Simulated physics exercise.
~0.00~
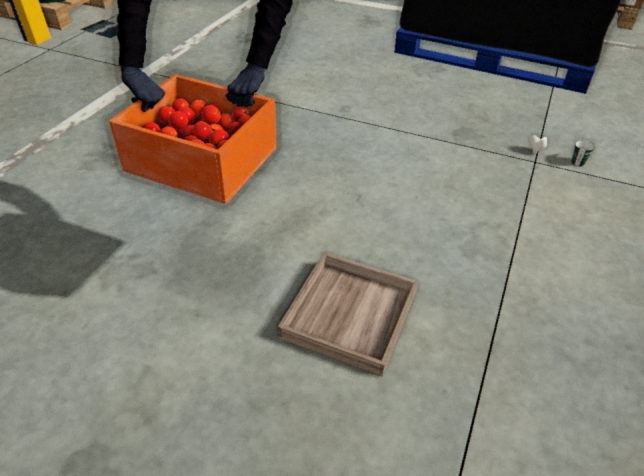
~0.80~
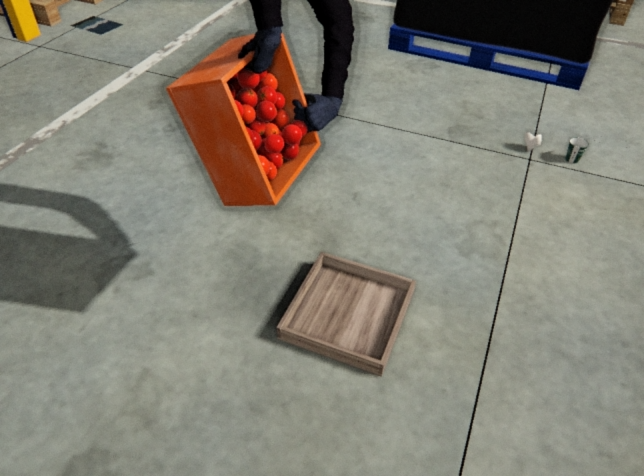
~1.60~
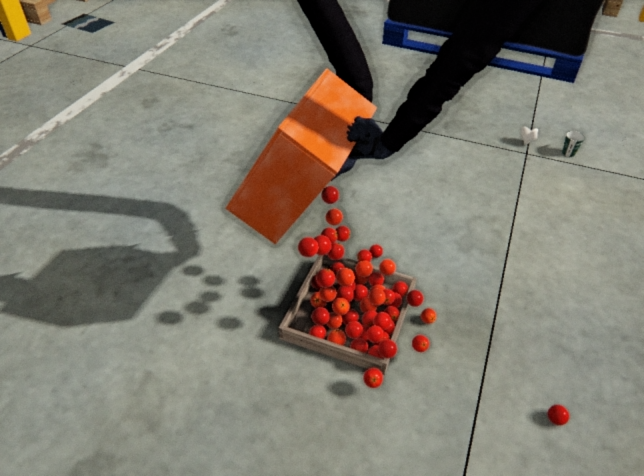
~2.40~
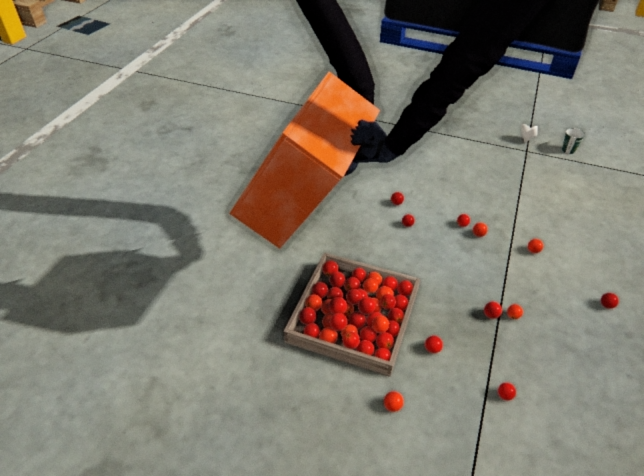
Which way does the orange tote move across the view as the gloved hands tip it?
The orange tote moves to the right as the gloved hands tip it.
Gloved hands tip an orange tote, filling a wooden box with tomatoes while others scatter across the floor.
